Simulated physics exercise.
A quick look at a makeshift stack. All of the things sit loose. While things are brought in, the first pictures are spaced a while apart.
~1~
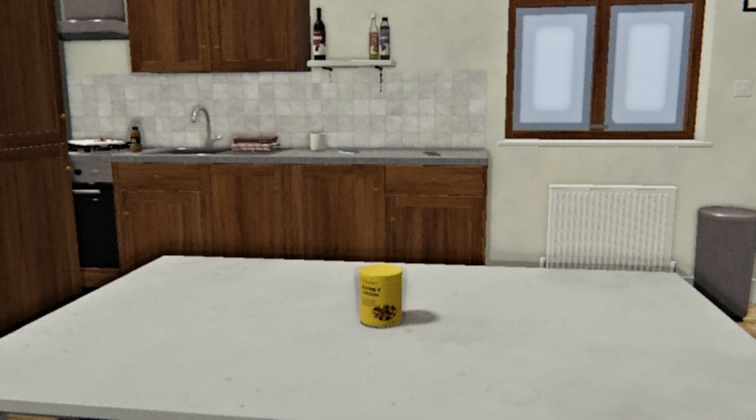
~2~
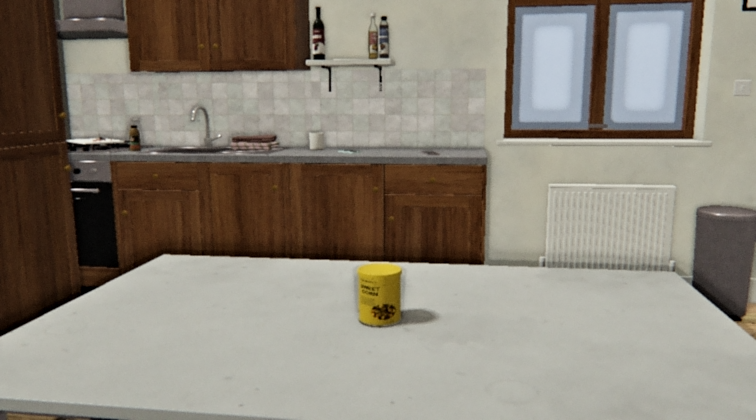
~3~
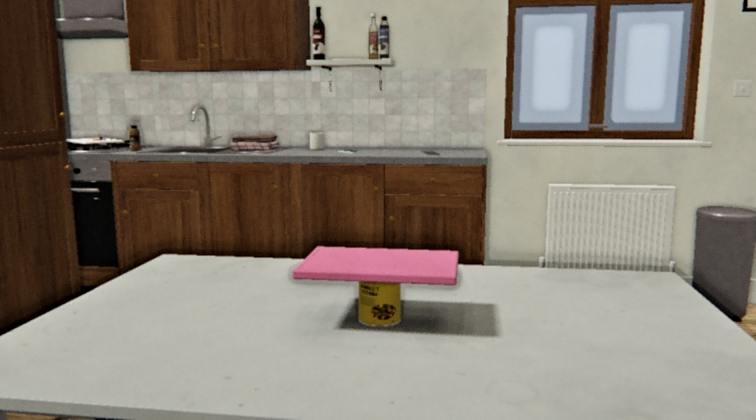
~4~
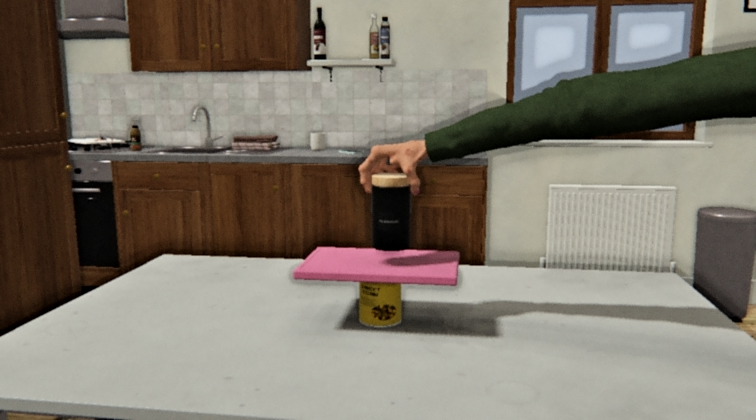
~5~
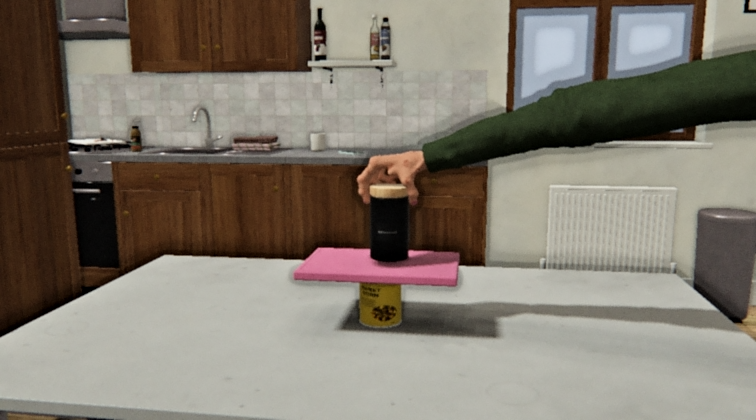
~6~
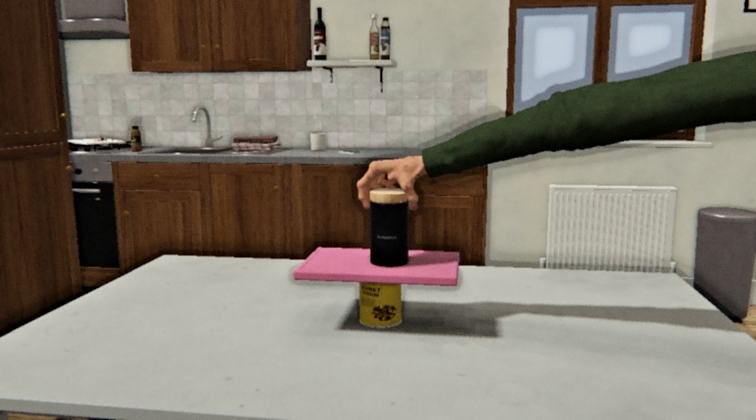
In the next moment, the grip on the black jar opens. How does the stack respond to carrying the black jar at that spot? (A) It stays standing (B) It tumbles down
The answer is A.
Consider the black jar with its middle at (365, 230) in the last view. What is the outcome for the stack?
Well, it survives then.
Then, 0.30 s after the last picture, nothing has stirred.
Then, 0.70 s after the last picture, black jar resting near (389, 228).
At rest, all 3 in place. Seen from the same camera at the end, black jar near (389, 228). The stack stays up.
